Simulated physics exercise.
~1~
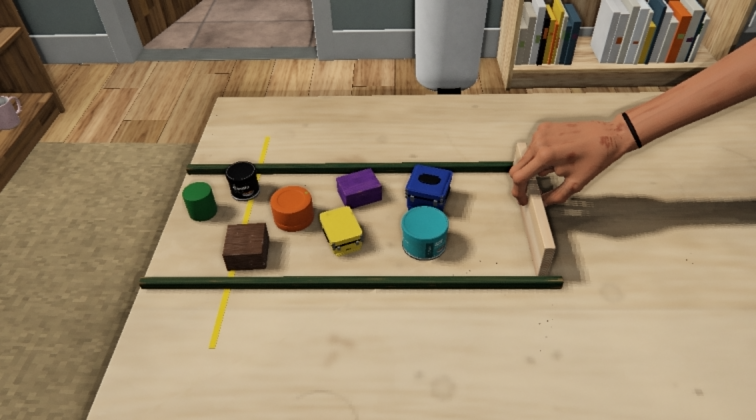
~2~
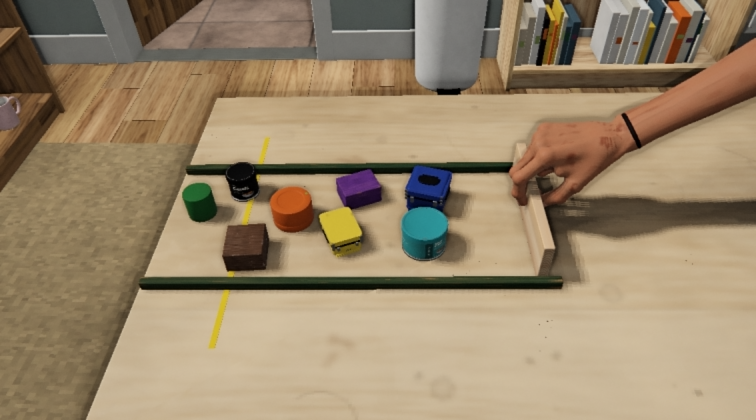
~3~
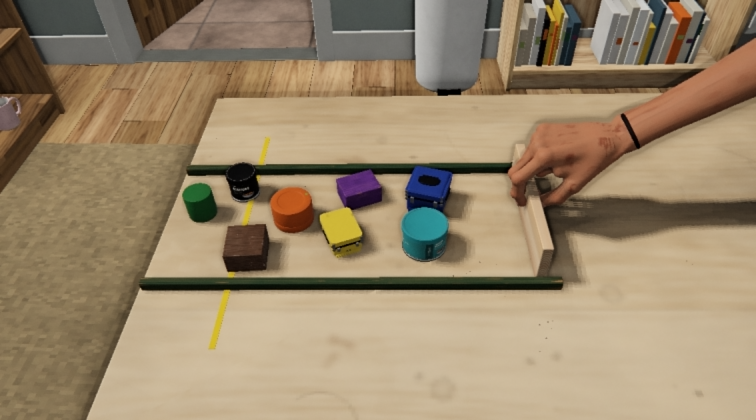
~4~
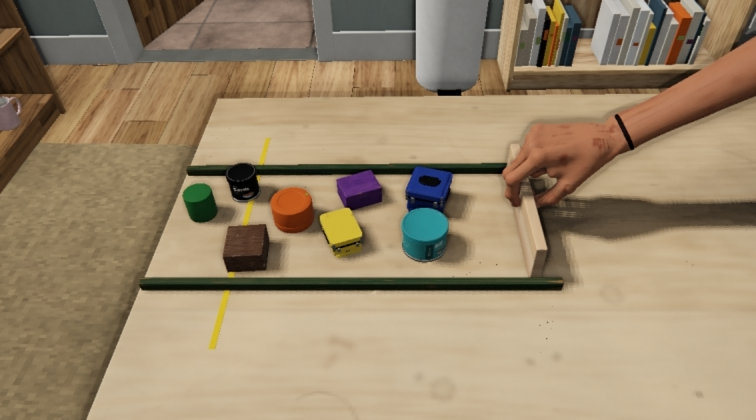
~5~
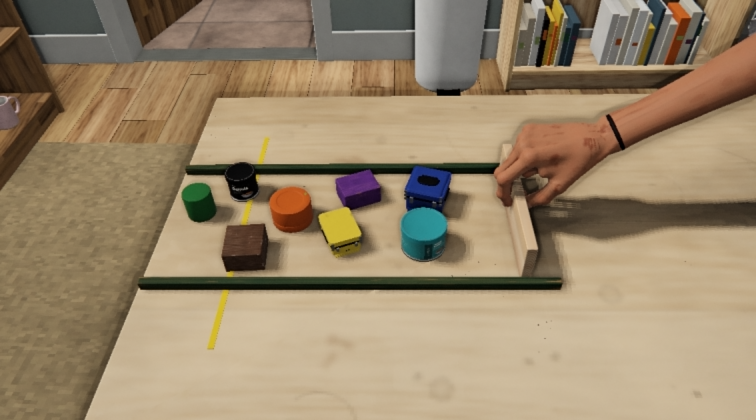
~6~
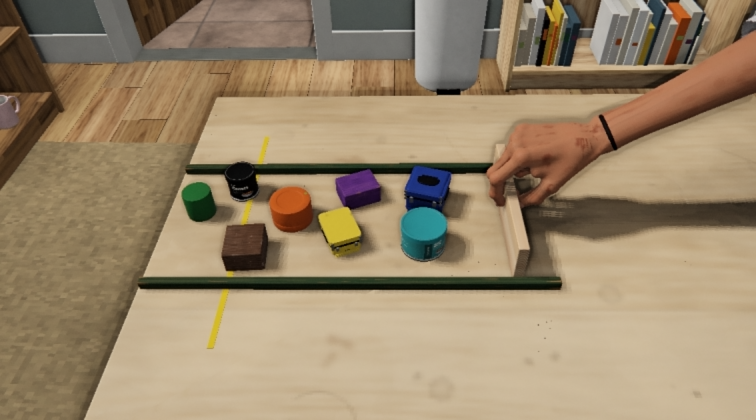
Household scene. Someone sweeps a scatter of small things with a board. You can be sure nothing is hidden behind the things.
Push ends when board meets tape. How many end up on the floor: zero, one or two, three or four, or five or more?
Looks like just one, maybe two go over the edge.
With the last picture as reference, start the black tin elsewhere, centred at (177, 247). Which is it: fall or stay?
I reckon it falls away.
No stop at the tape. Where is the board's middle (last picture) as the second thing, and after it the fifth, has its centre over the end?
At the first moment about (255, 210), at the next about (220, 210).
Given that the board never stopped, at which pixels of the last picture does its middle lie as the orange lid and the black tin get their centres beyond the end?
Orange lid: (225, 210); black tin: (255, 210).
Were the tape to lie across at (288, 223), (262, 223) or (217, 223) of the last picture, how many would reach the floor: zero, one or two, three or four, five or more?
In turn: Zero, none at all, five or more.
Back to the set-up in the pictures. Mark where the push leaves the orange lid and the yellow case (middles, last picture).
In the last picture the orange lid sits at (186, 200) while the yellow case sits at (193, 226).
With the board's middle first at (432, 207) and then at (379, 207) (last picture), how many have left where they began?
Note: First position 2; second position 4.
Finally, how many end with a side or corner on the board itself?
In total, 2.
Soon after, none off yet; green lid at rest near (199, 202); black tin at rest near (242, 182); brown block at rest near (246, 247).
Then, none off yet; green lid at rest near (199, 202); black tin moving near (235, 181); brown block moved a little near (234, 250).
At rest, the number that fall off is one or two; fallen, black tin and green lid.
